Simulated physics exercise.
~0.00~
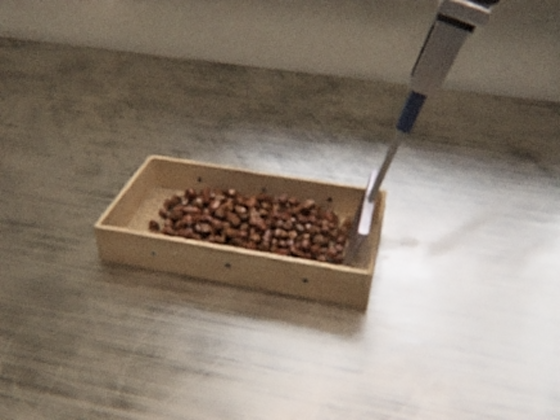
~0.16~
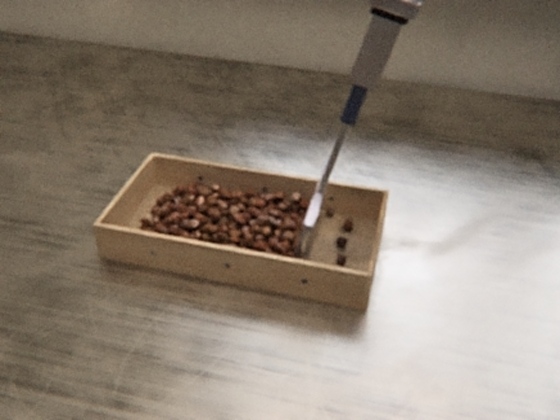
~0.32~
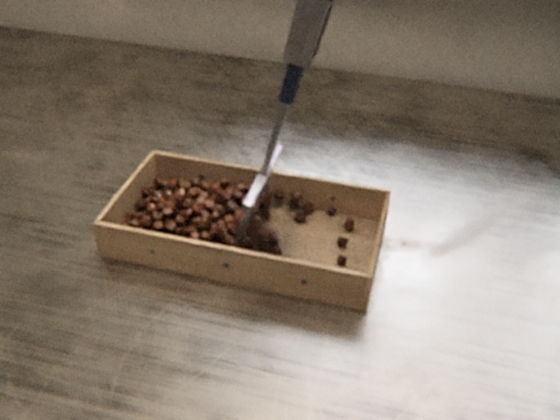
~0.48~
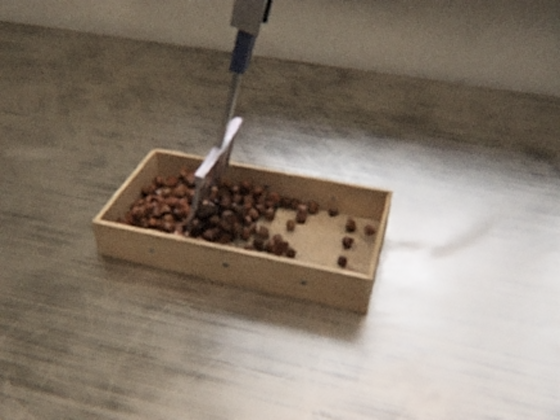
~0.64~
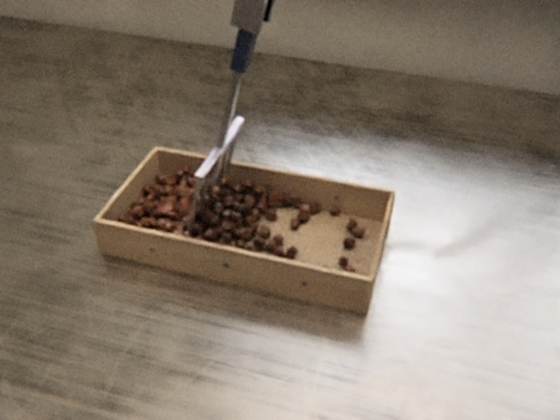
To begin with, a robot arm holds a slim tool with a pale head at the right end of a shallow tan tray of brown pellets on a streaky grey table. The tool sweeps left through the pellets, crowding many toward the left end and leaving a few scattered behind it. As it continues, more pellets slip past and trail across the middle, while part of the tray floor on the right lies bare. The tool then stops in the left part of the tray and stays there, still among the pellets, with none visible on the table.
